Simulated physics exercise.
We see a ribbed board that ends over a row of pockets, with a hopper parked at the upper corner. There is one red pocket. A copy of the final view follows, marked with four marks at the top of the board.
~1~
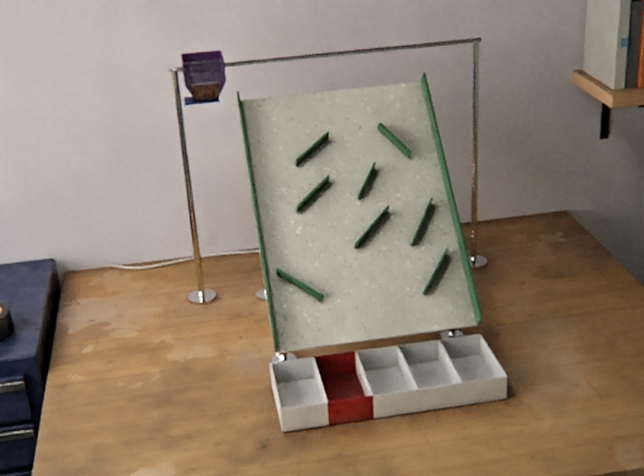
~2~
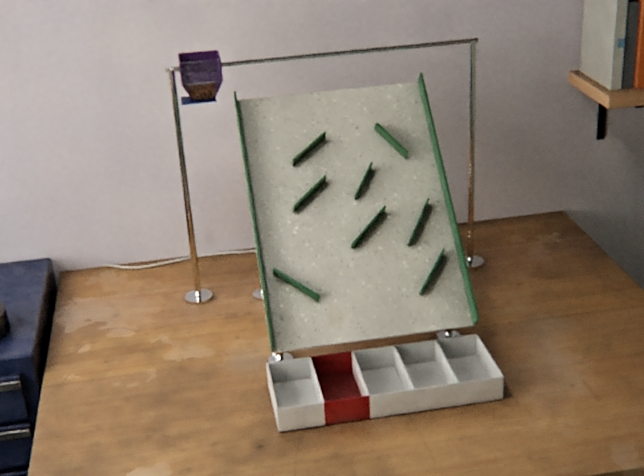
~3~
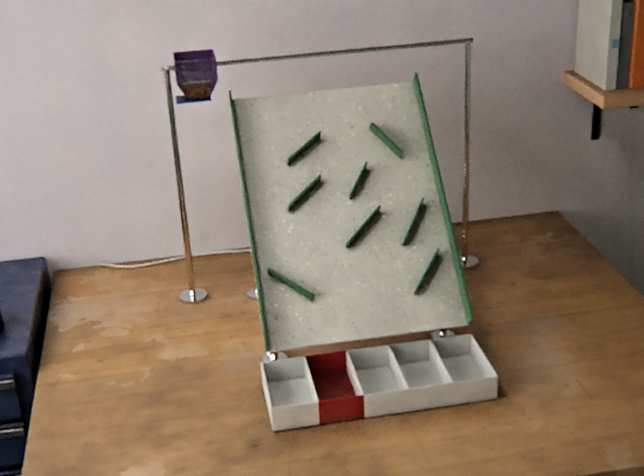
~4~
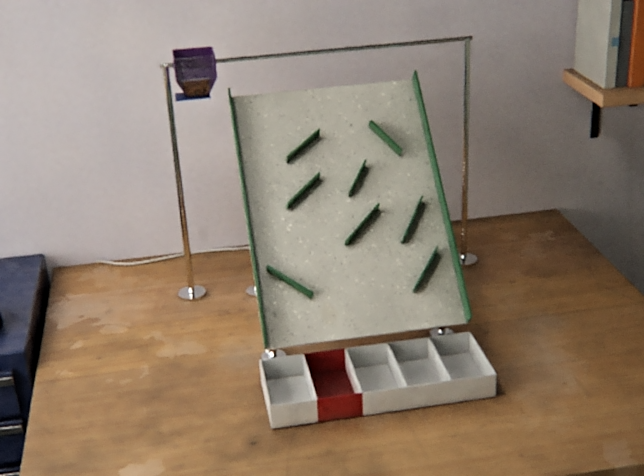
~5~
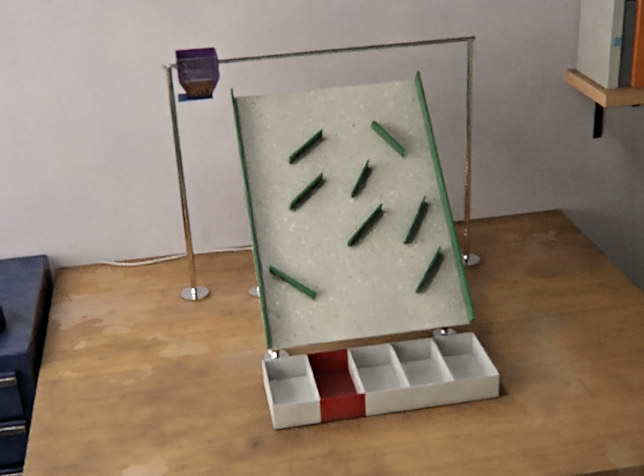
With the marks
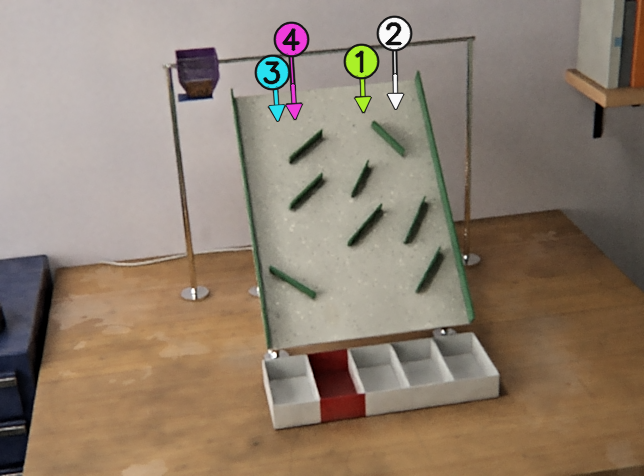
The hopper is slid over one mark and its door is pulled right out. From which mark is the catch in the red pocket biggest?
1.
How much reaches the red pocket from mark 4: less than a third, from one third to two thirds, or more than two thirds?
It is less than a third.
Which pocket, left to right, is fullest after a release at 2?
The fifth from the left.
On the marked copy, mark 1 meets the board at (363, 106); mark 2 meets the board at (395, 103); mark 3 meets the board at (277, 115); mark 4 meets the board at (294, 113).
With 1, about a third in the red pocket, about two thirds in other pockets, a stray few outside the box.
With 2, none in the red pocket, nearly all in other pockets, a stray few outside the box.
With 3, none in the red pocket, nearly all in other pockets.
With 4, a stray few in the red pocket, nearly all in other pockets, a small part outside the box.
